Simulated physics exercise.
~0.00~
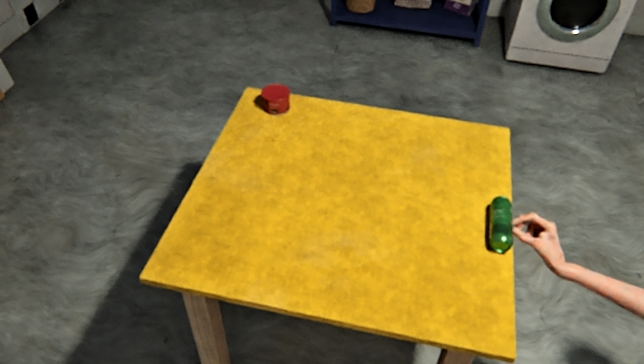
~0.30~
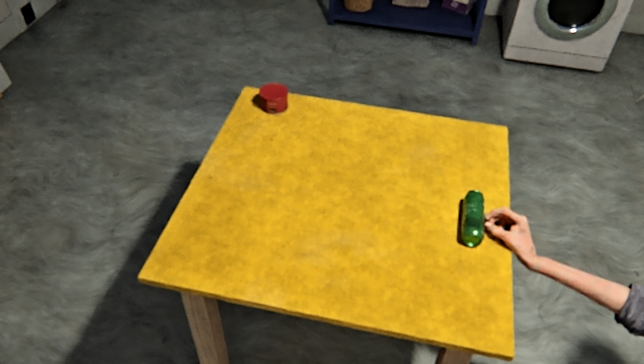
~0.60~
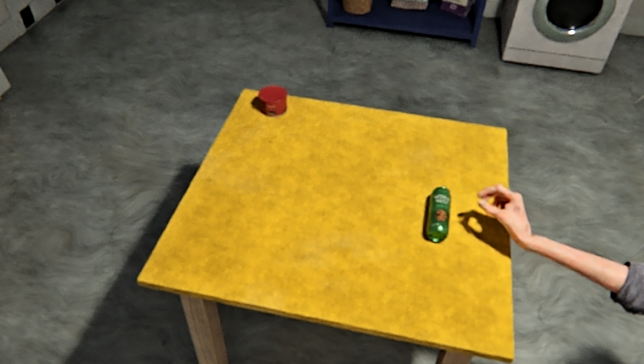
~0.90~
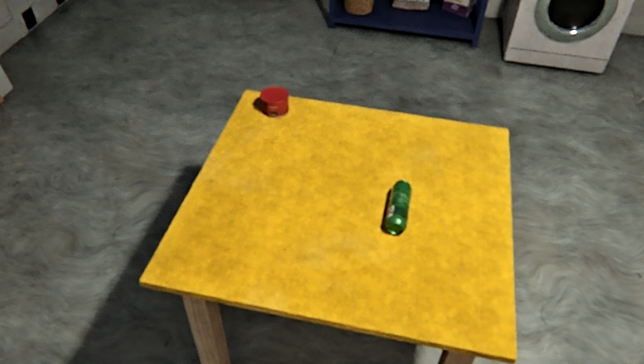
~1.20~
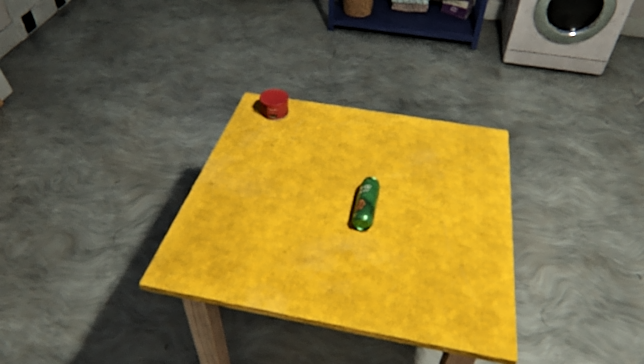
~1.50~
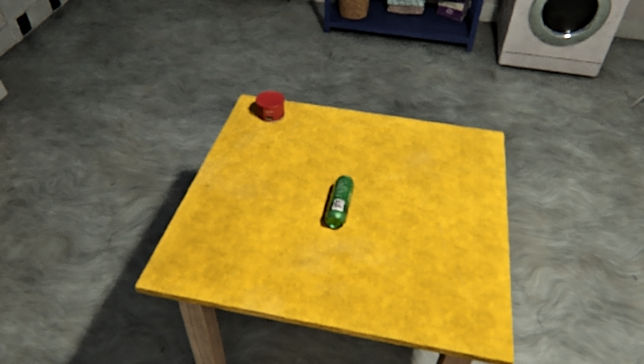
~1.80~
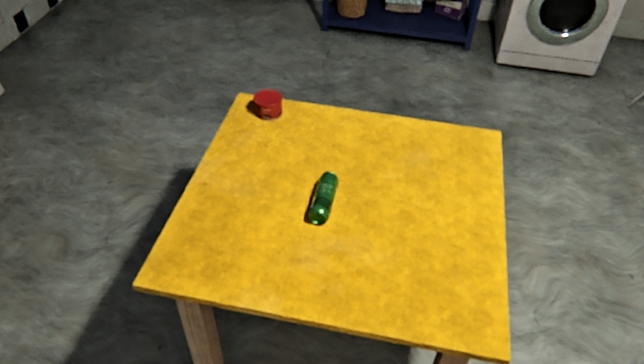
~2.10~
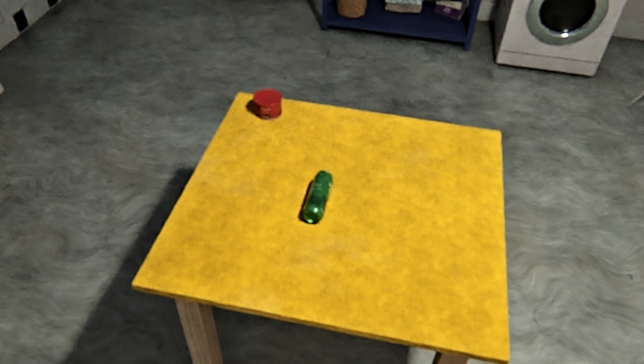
A hand rolls a green can left across a yellow table, where it slows near the middle.
